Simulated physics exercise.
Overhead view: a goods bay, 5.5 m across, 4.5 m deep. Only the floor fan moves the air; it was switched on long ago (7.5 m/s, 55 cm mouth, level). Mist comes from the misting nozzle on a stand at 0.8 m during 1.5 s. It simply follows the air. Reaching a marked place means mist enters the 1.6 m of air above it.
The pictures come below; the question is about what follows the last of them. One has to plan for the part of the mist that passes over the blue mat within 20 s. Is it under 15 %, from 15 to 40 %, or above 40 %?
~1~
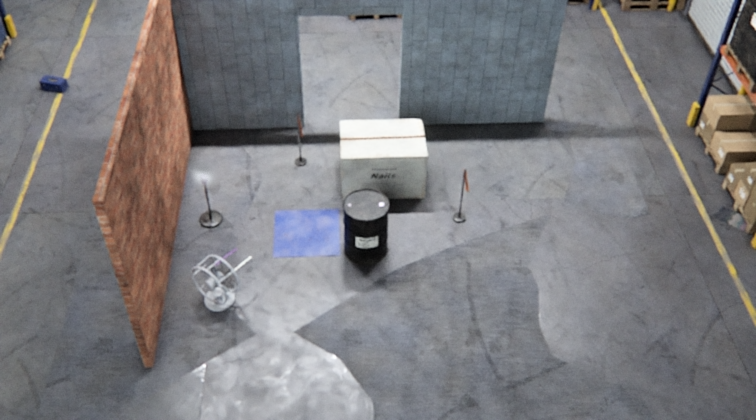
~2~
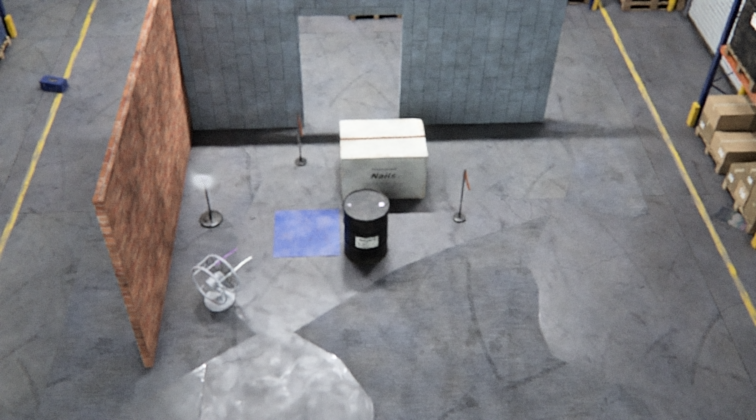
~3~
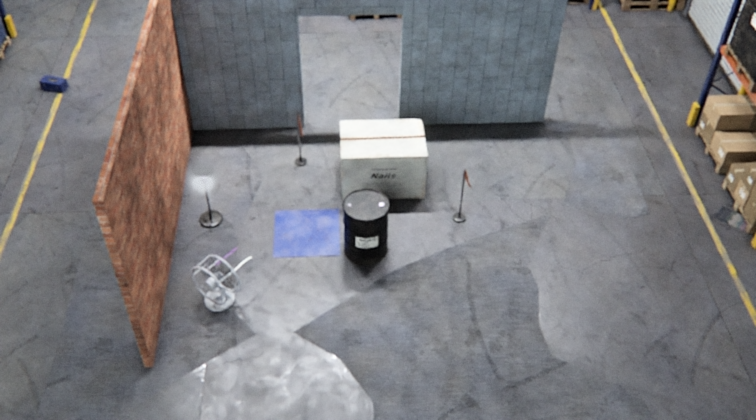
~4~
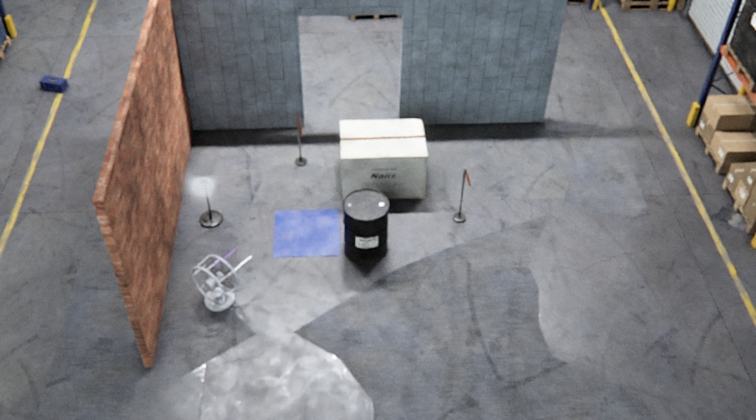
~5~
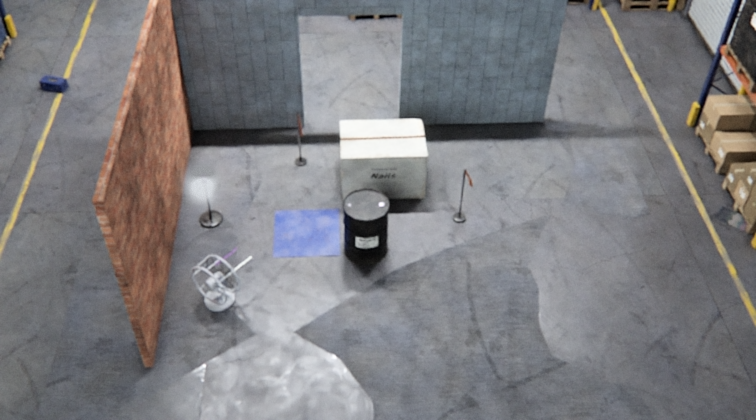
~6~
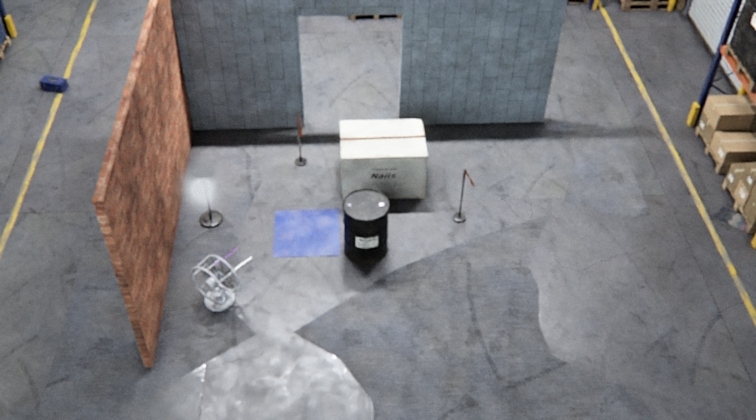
Blue mat: Above 40 %.
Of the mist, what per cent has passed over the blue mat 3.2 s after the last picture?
It comes to around 25 %.
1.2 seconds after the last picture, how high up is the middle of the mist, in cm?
Middle height: Approx. 60 cm.
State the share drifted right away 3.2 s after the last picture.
Around 3 percent, I'd say.
Then, 1.2 s after the last picture, 0 % is gone from the area; 0 % has passed over the blue mat, and the middle of the rest is near (198, 199).
Then, 3.2 s after the last picture, 3 % is gone from the area; 23 % has passed over the blue mat, and the middle of the rest is near (196, 231).
Then, 7.2 s after the last picture, 70 % is gone from the area; 85 % has passed over the blue mat, and the middle of the rest is near (263, 165).
Then, 19.2 s after the last picture, 94 % is gone from the area; 93 % has passed over the blue mat.
